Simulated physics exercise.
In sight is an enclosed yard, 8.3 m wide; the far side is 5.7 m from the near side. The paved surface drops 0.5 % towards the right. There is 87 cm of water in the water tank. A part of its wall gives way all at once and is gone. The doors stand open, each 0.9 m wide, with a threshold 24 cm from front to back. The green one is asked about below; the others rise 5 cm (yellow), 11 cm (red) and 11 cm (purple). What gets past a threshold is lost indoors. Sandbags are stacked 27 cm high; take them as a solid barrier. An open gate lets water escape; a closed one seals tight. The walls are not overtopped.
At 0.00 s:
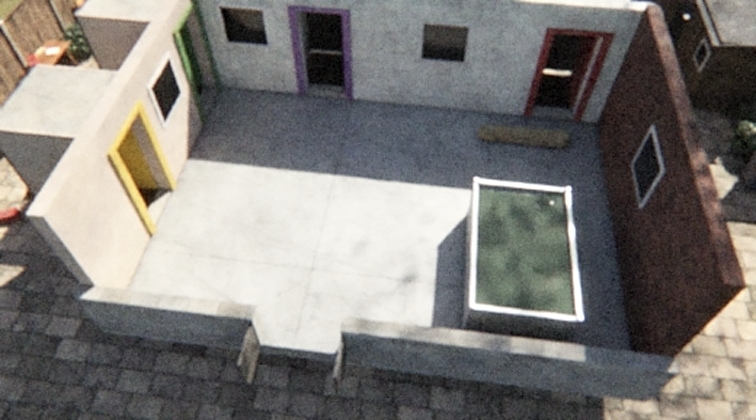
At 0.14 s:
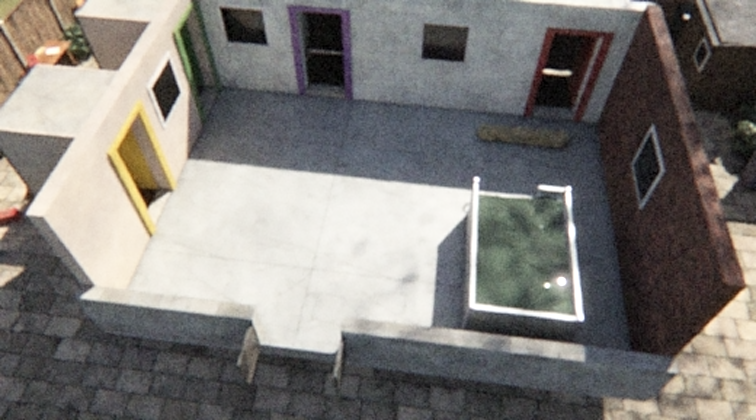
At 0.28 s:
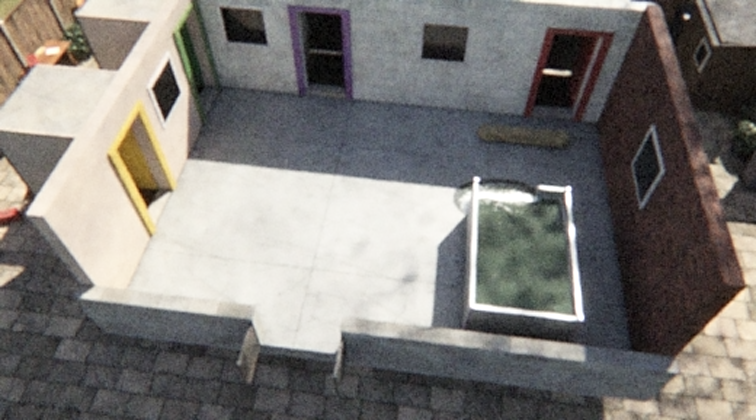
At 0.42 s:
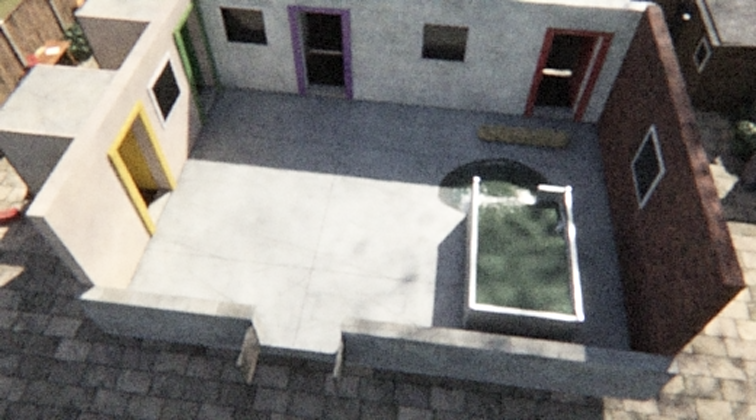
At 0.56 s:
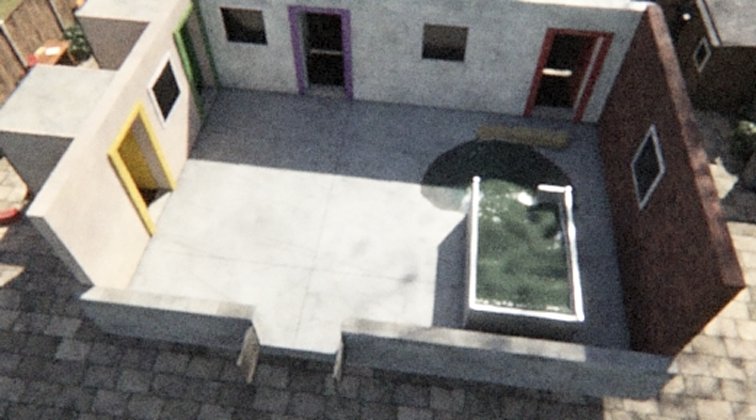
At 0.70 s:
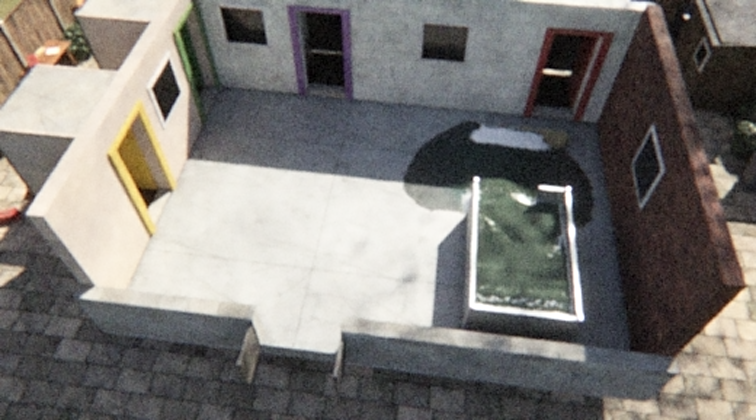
Water pouring from the far side of a raised tank and spreading in a dark, widening patch across a walled grey yard.
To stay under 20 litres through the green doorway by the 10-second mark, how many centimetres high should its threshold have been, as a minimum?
Some 21 cm above the ground.
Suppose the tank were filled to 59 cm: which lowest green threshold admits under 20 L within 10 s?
Then roughly 11.5 cm.
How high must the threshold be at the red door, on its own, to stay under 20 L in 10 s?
Roughly 20 cm at red.
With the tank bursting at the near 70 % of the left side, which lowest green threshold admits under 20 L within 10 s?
Then roughly 16 cm.
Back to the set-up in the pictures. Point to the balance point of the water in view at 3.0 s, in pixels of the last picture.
At about (474, 184).
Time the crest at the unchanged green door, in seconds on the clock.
At about 3.6 s.
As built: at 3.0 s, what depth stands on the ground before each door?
Depths in cm: Yellow 0, red 24, green 23, purple 11.
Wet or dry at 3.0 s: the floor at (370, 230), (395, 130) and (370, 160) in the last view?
In that order: Dry, under water, flooded.
After 1.4 s water covers 25 % of the floor, deepest (46 cm) near (494, 214); it has not reached the green door.
After 3.0 s water covers 45 % of the floor, deepest (33 cm) near (603, 163); 23 cm at the green door, 0 litres in over its 19 cm threshold.
After 10.0 s water covers 90 % of the floor, deepest (12 cm) near (587, 371); 7 cm at the green door, 30 litres in over its 19 cm threshold.
At the green door as built, the water arrived by 2.7 s and peaked near 27 cm at 3.6 s.
With a threshold of 17 cm, 47 litres would have come in within the 10 s; with 23.5 cm, 8 litres. So under 20 litres takes about 21 cm.
